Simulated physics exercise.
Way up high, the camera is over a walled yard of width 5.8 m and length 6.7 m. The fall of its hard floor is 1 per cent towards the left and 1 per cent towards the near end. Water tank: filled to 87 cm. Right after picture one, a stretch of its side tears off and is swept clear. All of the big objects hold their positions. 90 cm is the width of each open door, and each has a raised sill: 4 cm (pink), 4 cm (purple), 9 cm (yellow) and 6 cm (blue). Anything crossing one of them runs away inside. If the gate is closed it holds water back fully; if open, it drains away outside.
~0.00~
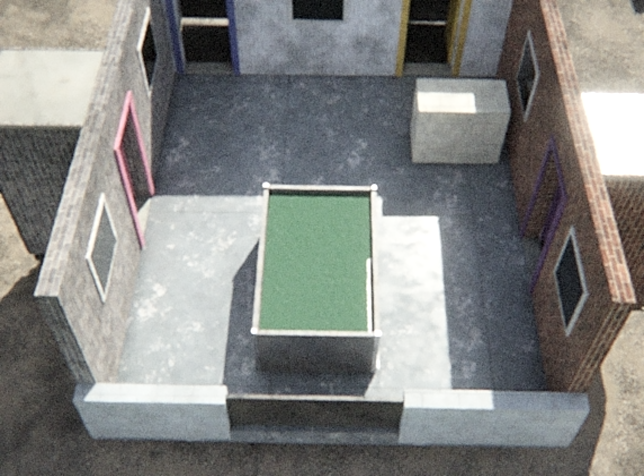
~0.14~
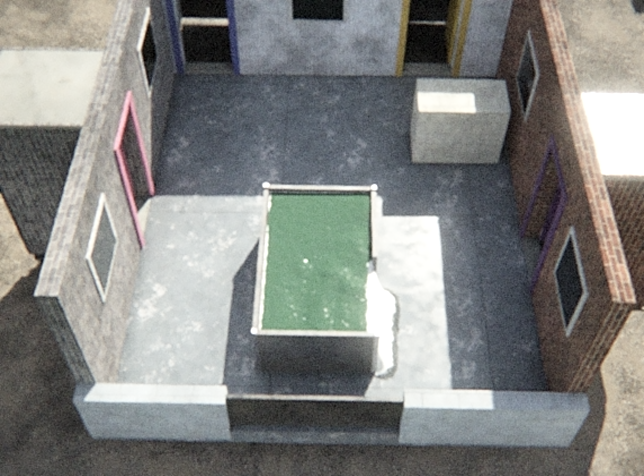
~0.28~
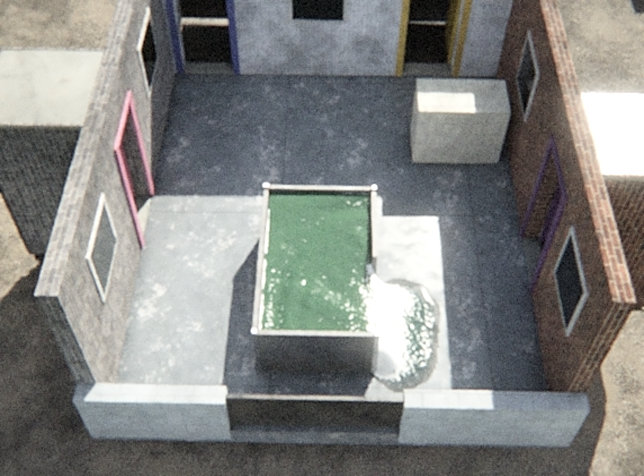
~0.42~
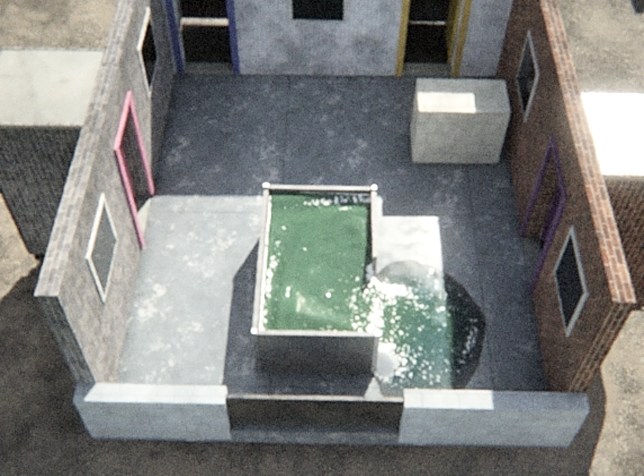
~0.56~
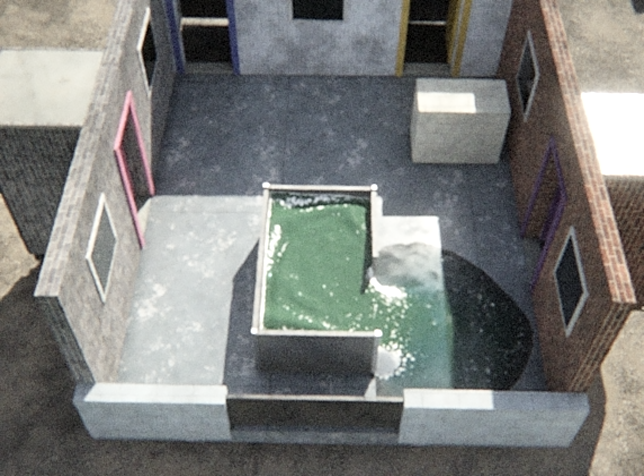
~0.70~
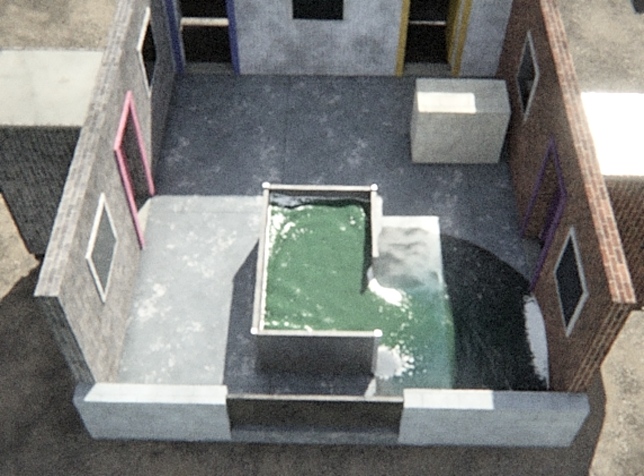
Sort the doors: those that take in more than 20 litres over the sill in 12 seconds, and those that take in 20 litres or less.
Sorted: The pink door takes in more; the purple door takes in more; the yellow door takes in 20 litres or less; the blue door takes in more.
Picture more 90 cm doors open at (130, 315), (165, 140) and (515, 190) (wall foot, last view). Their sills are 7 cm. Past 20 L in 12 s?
In turn: Below, past it, over.
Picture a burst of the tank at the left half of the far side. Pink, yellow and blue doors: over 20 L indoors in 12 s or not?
Outcomes - pink: Exceeded, yellow: Exceeded, blue: Exceeded.
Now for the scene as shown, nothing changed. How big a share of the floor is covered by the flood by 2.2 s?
I'd say around 25 %.
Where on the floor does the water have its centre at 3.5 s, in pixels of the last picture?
Close to (407, 291) in the last picture.
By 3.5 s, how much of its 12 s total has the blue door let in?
By then it's near 0% of the total.
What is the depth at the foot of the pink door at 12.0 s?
I'd say close to 11.0 cm.
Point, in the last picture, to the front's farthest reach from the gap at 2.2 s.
Point: Roughly (501, 117) in the last view.
After 1.4 s water covers 20 % of the floor and is deepest (67 cm) near (535, 405); pink door not reached, purple door 20 cm at the sill, 37 L in, yellow door not reached, blue door not reached.
After 2.2 s water covers 25 % of the floor and is deepest (46 cm) near (475, 356); pink door not reached, purple door 18 cm at the sill, 107 L in, yellow door not reached, blue door not reached.
After 3.5 s water covers 45 % of the floor and is deepest (35 cm) near (499, 172); pink door not reached, purple door 15 cm at the sill, 201 L in, yellow door 2 cm at the sill, 0 L in, blue door not reached.
After 7.0 s water covers 95 % of the floor and is deepest (18 cm) near (111, 412); pink door 13 cm at the sill, 51 L in, purple door 9 cm at the sill, 285 L in, yellow door 3 cm at the sill, 0 L in, blue door 9 cm at the sill, 3 L in.
After 12.0 s water covers 95 % of the floor and is deepest (14 cm) near (111, 412); pink door 11 cm at the sill, 209 L in, purple door 6 cm at the sill, 321 L in, yellow door 2 cm at the sill, 0 L in, blue door 9 cm at the sill, 72 L in.
